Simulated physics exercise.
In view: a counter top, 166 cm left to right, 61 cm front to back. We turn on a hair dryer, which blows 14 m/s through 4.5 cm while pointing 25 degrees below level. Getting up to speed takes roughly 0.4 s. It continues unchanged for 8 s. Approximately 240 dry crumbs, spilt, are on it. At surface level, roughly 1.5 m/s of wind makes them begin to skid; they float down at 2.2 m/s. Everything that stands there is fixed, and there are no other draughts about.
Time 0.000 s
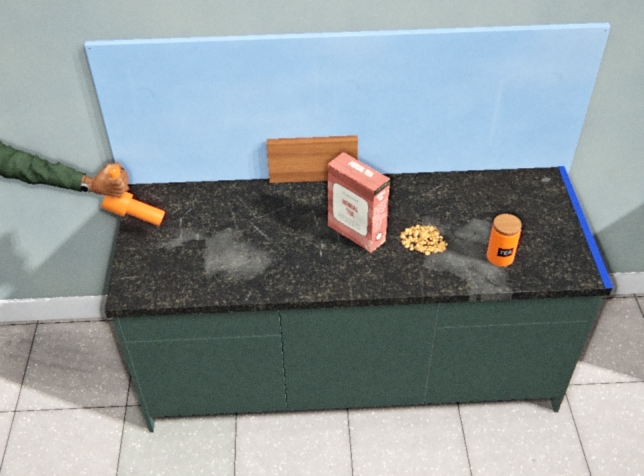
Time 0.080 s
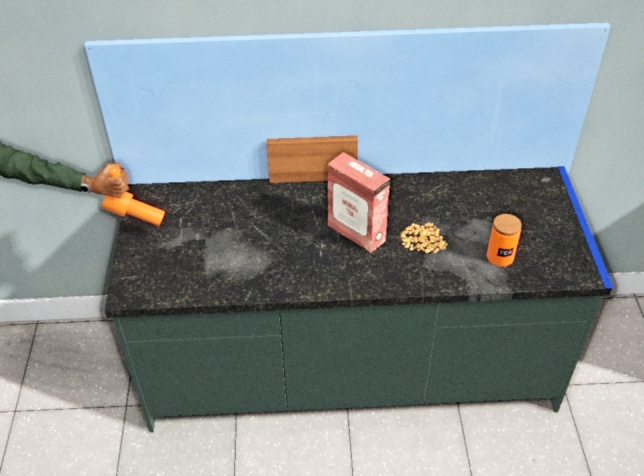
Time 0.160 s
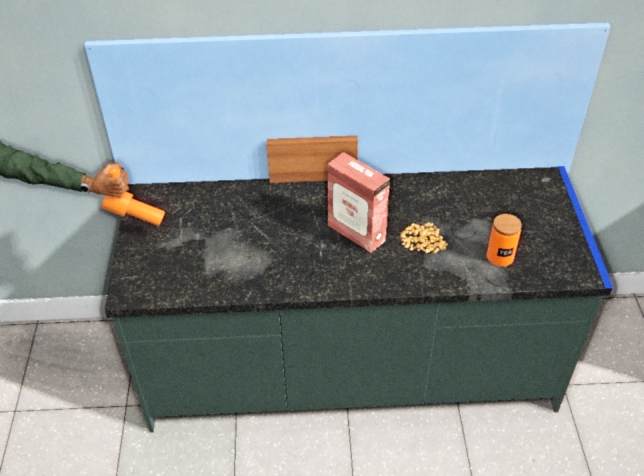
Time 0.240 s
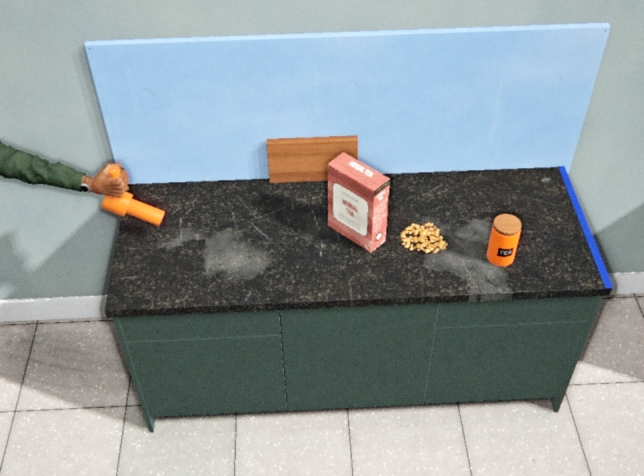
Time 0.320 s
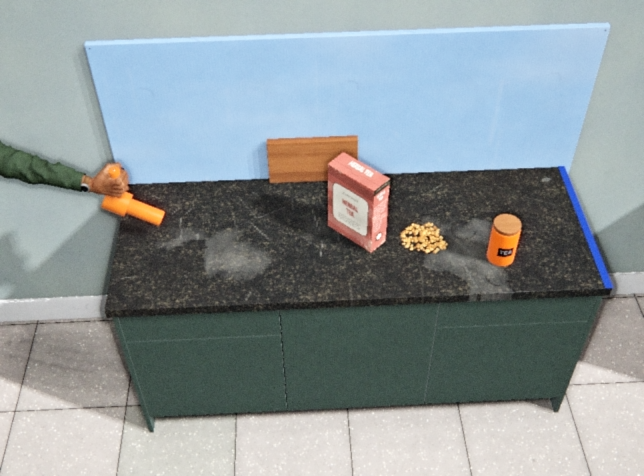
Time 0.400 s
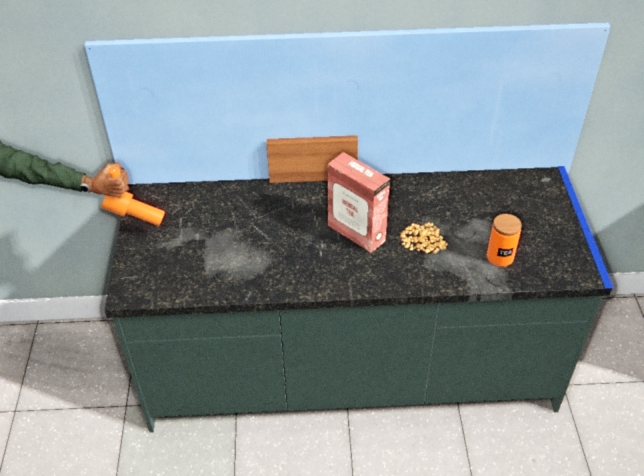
At the start, a hand in a green sleeve holds an orange hair dryer at the left end of a dark speckled counter top, angled down toward the right. A red carton, a small pile of pale crumbs and an orange jar stand further right, and throughout the clip nothing visibly moves.
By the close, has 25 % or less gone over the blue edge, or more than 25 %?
25 % or less.
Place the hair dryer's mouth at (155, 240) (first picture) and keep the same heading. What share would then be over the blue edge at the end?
About 30 %.
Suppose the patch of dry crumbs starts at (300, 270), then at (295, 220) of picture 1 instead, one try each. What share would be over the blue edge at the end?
Roughly 1 %, then 60 %.
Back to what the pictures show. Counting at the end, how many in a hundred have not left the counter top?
About 100 % of them are still there at the end.
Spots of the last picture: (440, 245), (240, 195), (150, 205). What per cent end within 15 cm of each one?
80 %, 0 %, 0 %.
After 1.6 s, 2 % are over the blue edge; the middle of those still in play is near (426, 239); 37 % have settled or left.
After 2.6 s, 2 % are over the blue edge; the middle of those still in play is near (430, 236); 40 % have settled or left.
After 4.4 s, 3 % are over the blue edge; the middle of those still in play is near (430, 236); 42 % have settled or left.
After 8.0 s, at the end, 4 % are over the blue edge; the middle of those still in play is near (430, 236).
